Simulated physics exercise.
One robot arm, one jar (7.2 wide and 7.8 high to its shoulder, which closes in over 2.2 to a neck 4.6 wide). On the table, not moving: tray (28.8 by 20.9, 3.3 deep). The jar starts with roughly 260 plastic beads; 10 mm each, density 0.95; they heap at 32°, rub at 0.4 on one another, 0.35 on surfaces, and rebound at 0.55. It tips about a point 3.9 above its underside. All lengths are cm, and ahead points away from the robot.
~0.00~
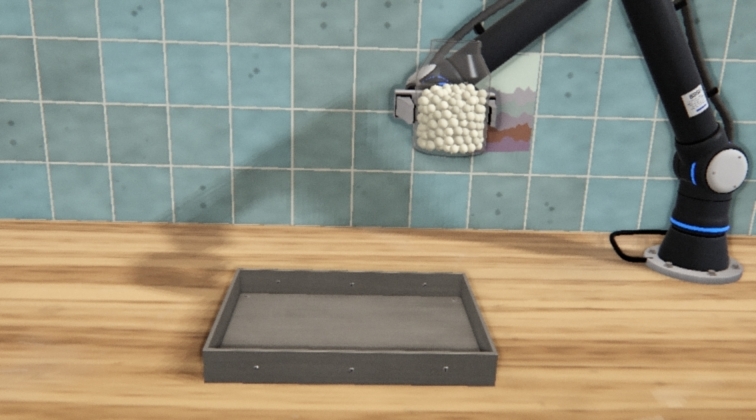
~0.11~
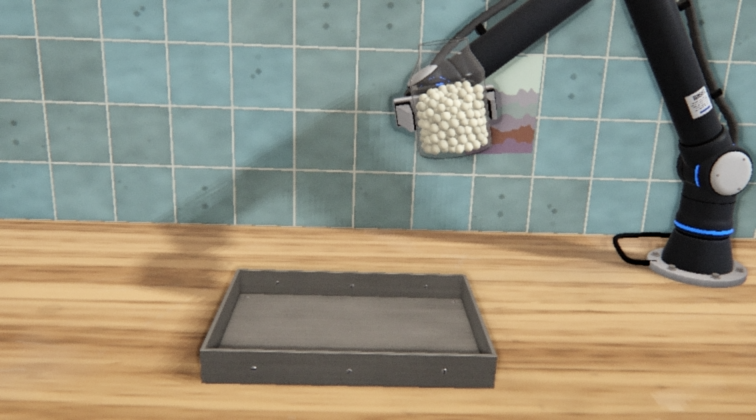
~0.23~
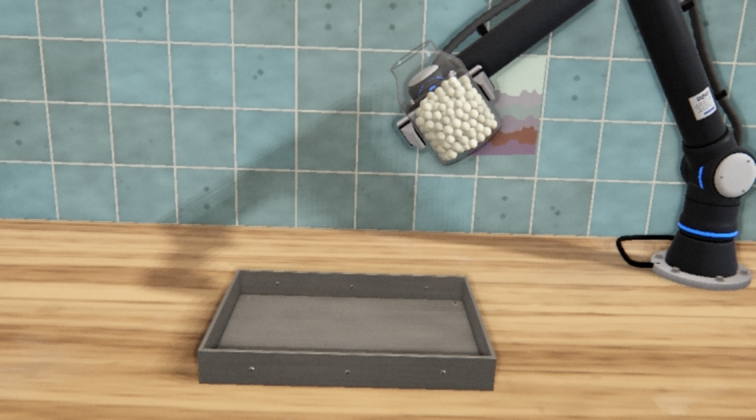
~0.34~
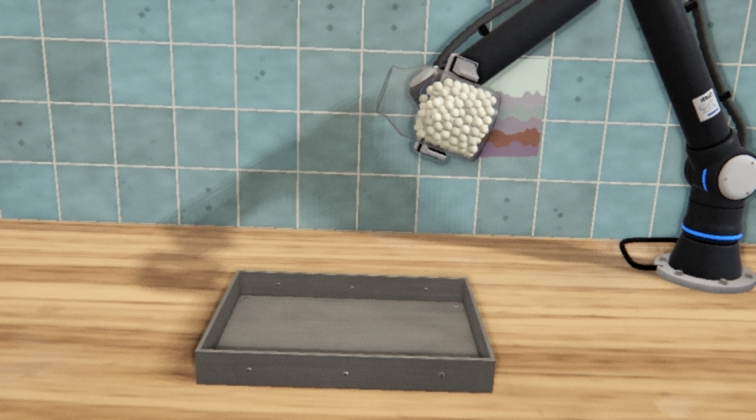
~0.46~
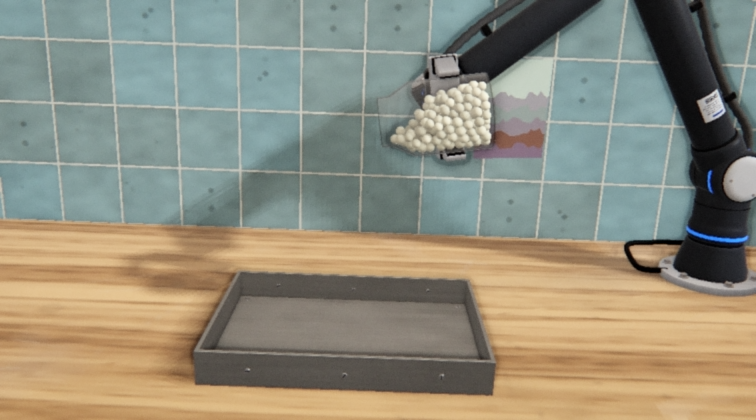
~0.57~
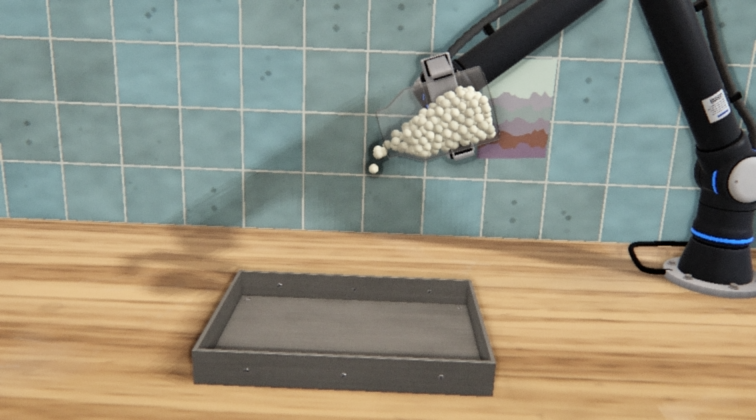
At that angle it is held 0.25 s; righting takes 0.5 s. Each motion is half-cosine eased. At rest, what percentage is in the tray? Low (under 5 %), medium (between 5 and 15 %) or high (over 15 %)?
Answer: Medium; between 5 and 15 % of the plastic beads finish in the tray.
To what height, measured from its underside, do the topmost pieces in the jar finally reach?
Roughly 7.0 cm.
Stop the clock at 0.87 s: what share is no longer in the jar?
Some 10 per cent.
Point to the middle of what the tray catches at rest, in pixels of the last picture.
Near (297, 331).
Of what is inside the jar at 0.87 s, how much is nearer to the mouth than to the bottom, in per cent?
Roughly 60 per cent.
After 0.87 s, tipped 106°, highest piece 28 above the table; 234 in the jar, 15 in the tray, 8 in flight or on a rim.
After 1.17 s, tipped 22°, highest piece 31 above the table; 229 in the jar, 26 in the tray, 2 in flight or on a rim.
After 1.52 s, upright, highest piece 29 above the table; 229 in the jar, 27 in the tray, 1 on the table or floor.
After 2.22 s, upright, highest piece 29 above the table; 229 in the jar, 27 in the tray, 1 on the table or floor.
At rest, 229 in the jar, 27 in the tray, 1 on the table or floor. That is 11 % in the tray.
